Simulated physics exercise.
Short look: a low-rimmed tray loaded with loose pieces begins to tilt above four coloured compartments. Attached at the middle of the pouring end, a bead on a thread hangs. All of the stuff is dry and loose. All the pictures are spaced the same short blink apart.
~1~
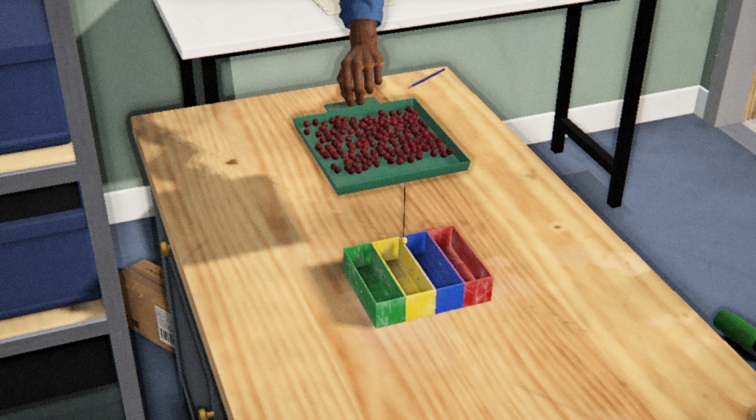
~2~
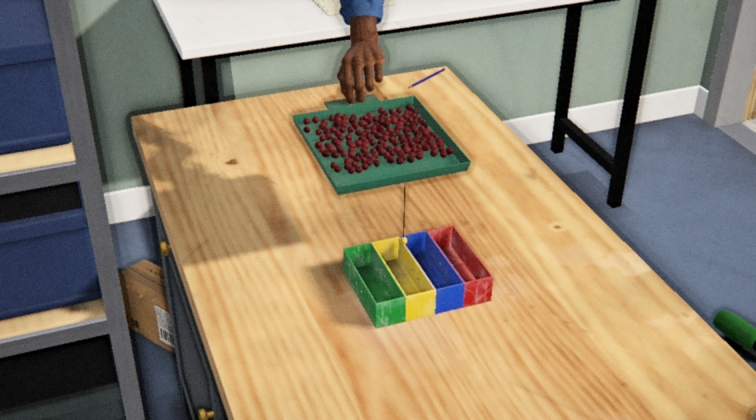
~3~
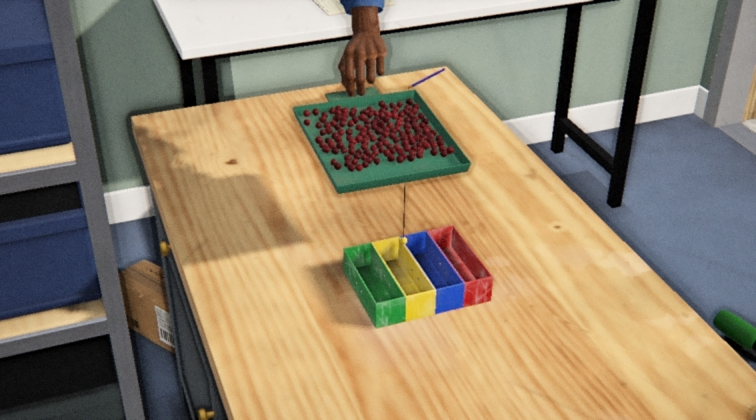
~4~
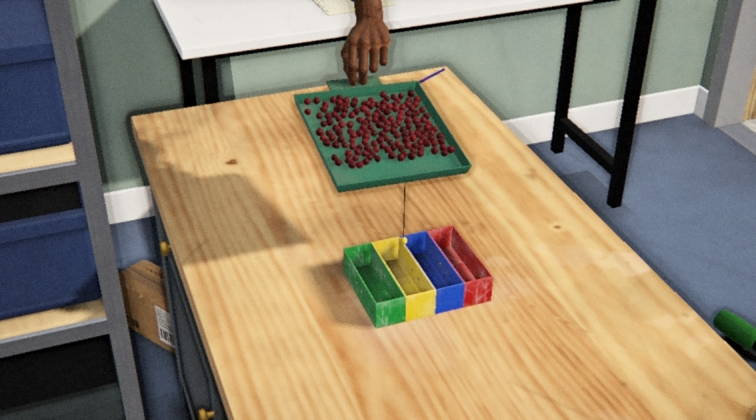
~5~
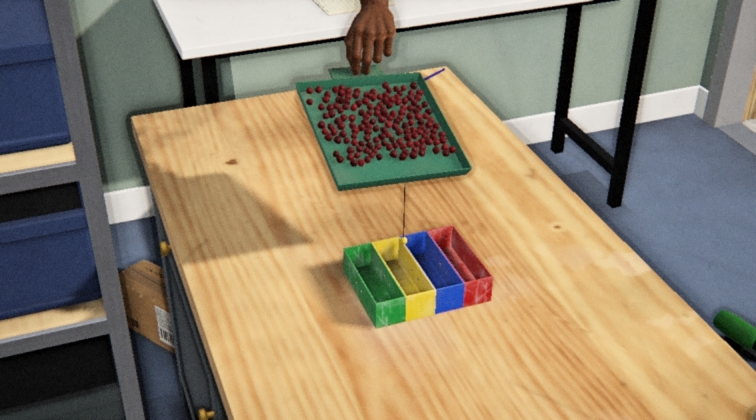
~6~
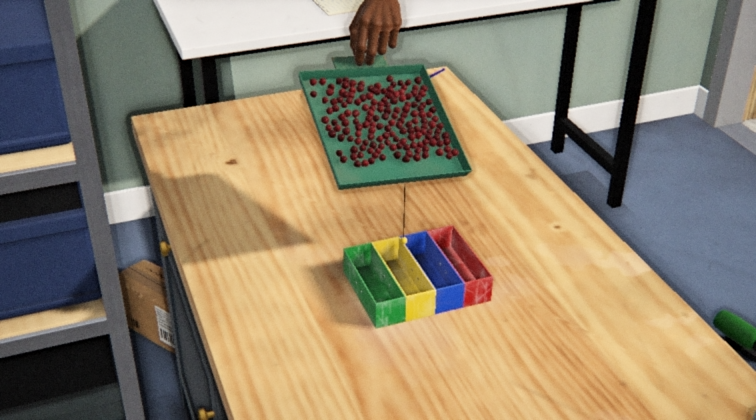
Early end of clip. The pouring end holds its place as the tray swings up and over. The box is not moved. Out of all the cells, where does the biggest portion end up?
In the red cell.
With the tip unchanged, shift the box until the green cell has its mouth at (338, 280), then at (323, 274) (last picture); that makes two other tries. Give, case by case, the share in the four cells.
First case around 30 %, second case around 20 %.
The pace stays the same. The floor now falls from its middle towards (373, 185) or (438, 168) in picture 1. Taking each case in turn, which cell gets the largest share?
First try: The green cell; second try: That red cell.
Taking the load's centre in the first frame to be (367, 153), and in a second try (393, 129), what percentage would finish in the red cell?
You'd get near 40 percent first and near 40 percent after that.
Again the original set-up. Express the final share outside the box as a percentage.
About 20 per cent.
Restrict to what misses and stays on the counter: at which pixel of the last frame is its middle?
It's centred at about (528, 283).
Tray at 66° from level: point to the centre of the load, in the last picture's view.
(426, 157).
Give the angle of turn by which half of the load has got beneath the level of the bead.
At about 105°.
Just after the last frame, tray tipped steeply; almost all on the tray; just a few in the red cell; about a tenth falling or outside the box.
A moment on, tray tipped past a quarter turn; roughly a quarter on the tray; roughly a quarter in the red cell; about a tenth in the blue cell; just a few in the yellow cell; just a few in the green cell; roughly a third falling or outside the box.
Further on, tray tipped past a quarter turn; roughly a third in the red cell; roughly a quarter in the blue cell; about a tenth in the yellow cell; just a few in the green cell; roughly a quarter falling or outside the box.
When it is over, tray tipped past a quarter turn; roughly a third in the red cell; roughly a quarter in the blue cell; about a tenth in the yellow cell; just a few in the green cell; roughly a quarter outside the box.
